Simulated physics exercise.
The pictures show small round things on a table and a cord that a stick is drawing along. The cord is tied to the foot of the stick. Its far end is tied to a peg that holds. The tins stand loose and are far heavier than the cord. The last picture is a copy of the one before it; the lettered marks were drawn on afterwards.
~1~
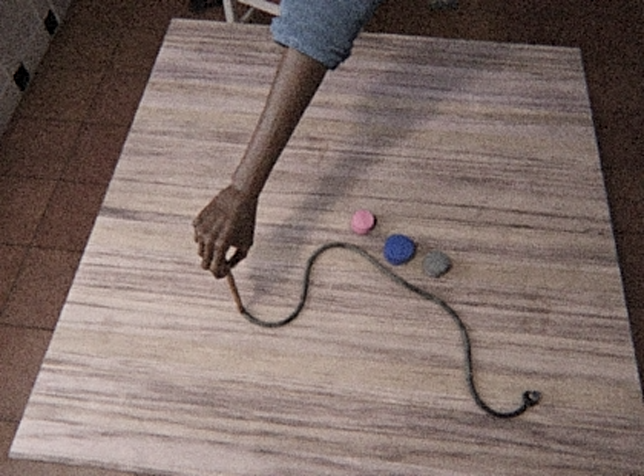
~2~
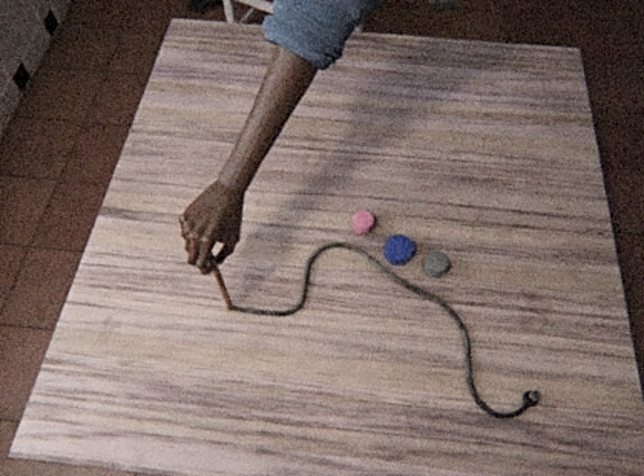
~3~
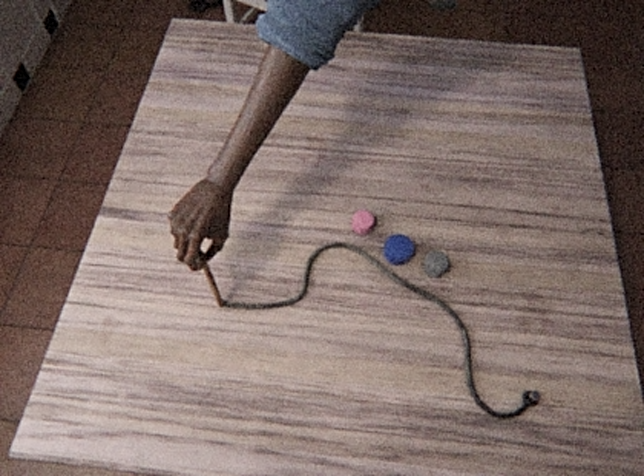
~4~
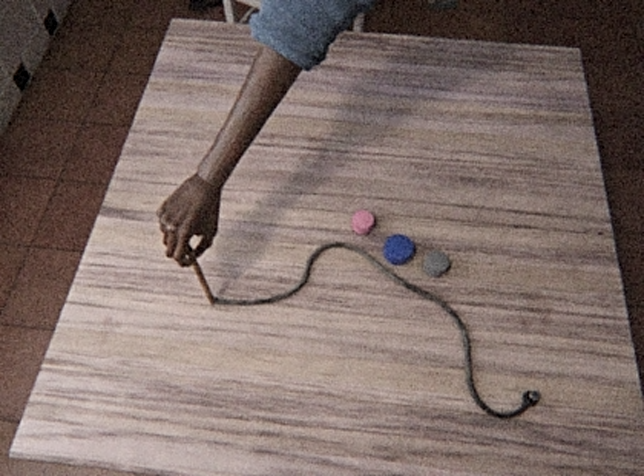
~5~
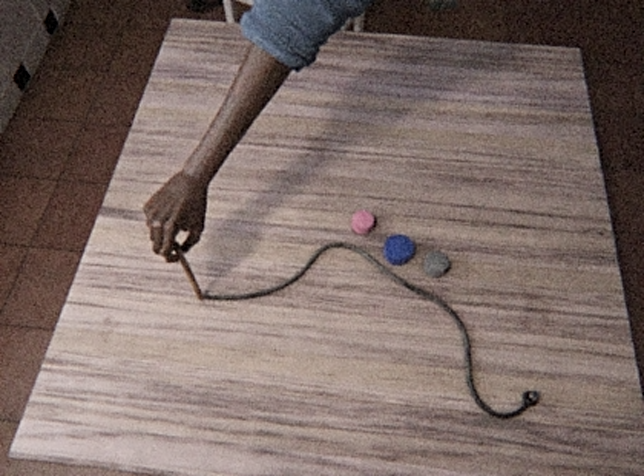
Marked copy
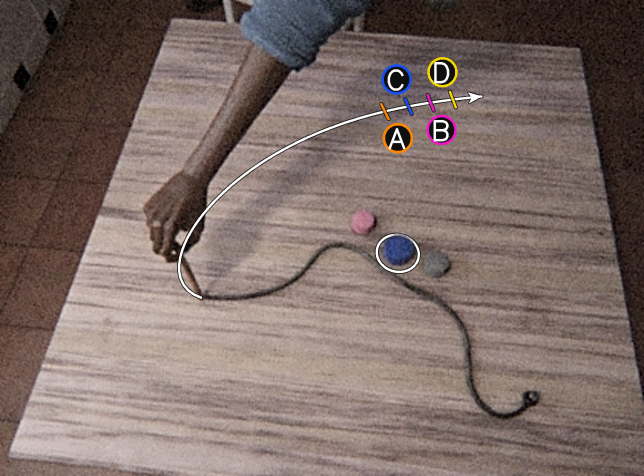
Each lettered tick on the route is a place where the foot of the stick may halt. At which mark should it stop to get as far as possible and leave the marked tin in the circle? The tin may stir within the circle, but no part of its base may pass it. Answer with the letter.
At D, and not beyond.
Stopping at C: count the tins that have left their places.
The count is none.
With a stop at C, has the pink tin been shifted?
No.
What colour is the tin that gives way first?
The pink tin.
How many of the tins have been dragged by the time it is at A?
By then, none.
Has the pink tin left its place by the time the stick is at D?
Yes.
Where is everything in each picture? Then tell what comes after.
In the first frame, peg (533, 397); blue tin (399, 250); grey tin (436, 264).
In the second frame, grey tin (436, 264); pink tin (363, 223).
In the third frame, peg (533, 397); blue tin (399, 250).
In the fourth frame, grey tin (436, 264); pink tin (363, 223).
In the fifth frame, peg (533, 397); blue tin (399, 250); grey tin (436, 264).
On the copy, A at (385, 111); B at (431, 103); C at (408, 106); D at (453, 100); the ring at (398, 253); the route from (201, 298) via (295, 144) to (482, 96).
On D. First, foot of the stick (232, 186); blue tin (399, 250).
Then, foot of the stick (346, 123); blue tin (399, 250).
Finally, foot of the stick (453, 100); blue tin (399, 250); pink tin (391, 220); the blue tin is still in its ring.
By contrast, A is safe but short; B is safe but short; C is safe but short.
